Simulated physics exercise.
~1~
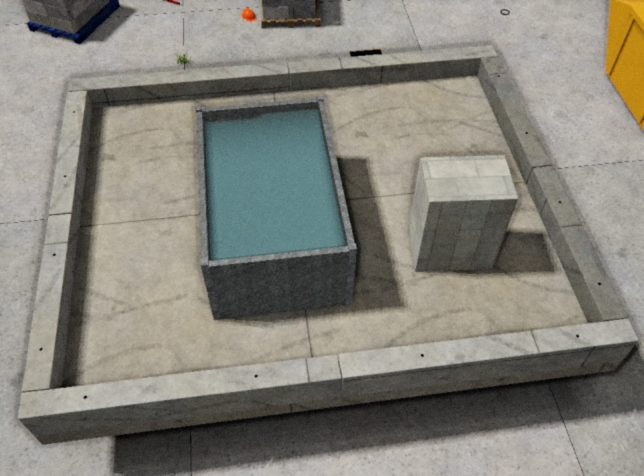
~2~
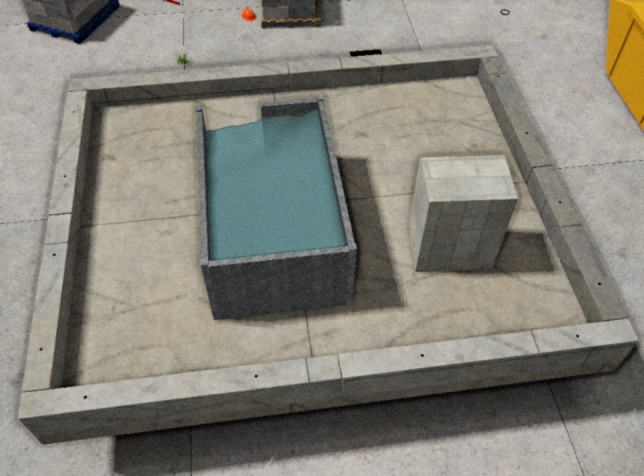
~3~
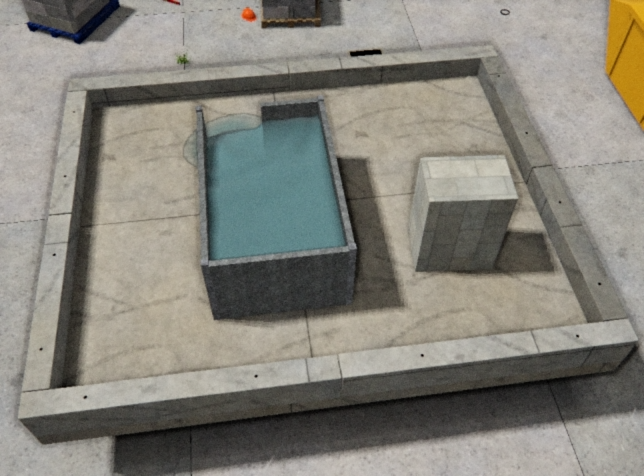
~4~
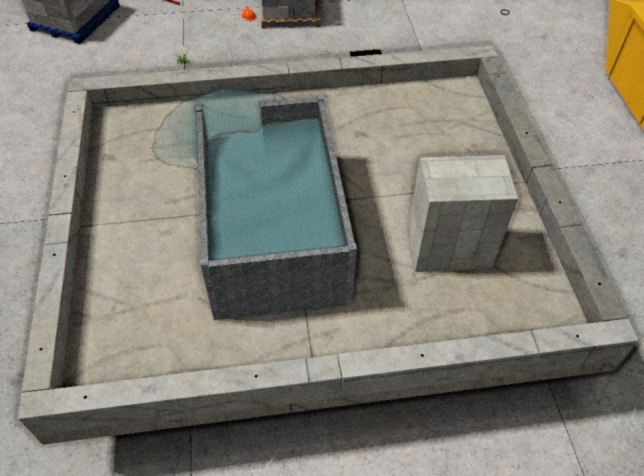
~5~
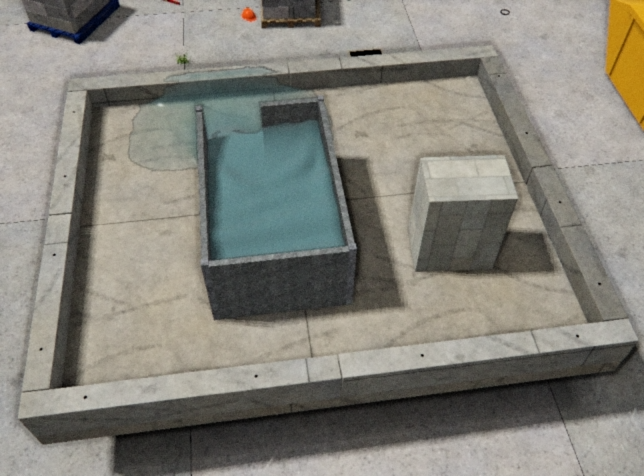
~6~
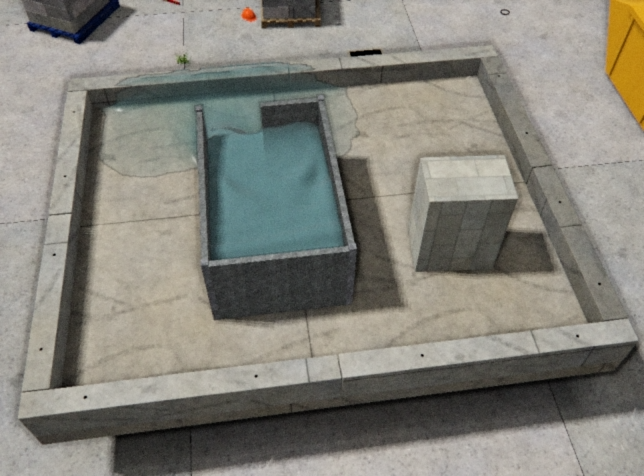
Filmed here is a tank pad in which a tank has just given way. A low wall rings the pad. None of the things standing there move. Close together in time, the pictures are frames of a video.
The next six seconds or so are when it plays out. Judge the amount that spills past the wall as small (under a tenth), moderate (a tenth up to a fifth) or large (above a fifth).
It is small.
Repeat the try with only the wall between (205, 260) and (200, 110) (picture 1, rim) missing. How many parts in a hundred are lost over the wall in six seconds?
18 per cent.
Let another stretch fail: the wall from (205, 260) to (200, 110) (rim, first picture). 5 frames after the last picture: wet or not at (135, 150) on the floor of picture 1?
There: Wet.
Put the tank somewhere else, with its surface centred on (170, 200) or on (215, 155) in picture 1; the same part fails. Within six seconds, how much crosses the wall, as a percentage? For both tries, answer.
Note: Try one close to 10 in a hundred, try two close to 12.
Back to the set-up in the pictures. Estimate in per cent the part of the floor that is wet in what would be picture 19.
Roughly 65 percent, I'd say.
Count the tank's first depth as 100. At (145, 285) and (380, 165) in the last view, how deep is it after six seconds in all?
First 14 %, then 2 %.
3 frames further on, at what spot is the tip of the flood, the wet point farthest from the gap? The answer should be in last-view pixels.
At about (407, 89).
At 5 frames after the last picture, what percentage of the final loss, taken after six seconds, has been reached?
Roughly 20 %.
A moment on, water covers 20 % of the floor; the low wall has let 0 % over.
Next, water covers 25 % of the floor; the low wall has let 2 % over.
Then, water covers 55 % of the floor; the low wall has let 7 % over.
Later, water covers 70 % of the floor; the low wall has let 8 % over.
In the end, water covers 80 % of the floor; the low wall has let 8 % over.
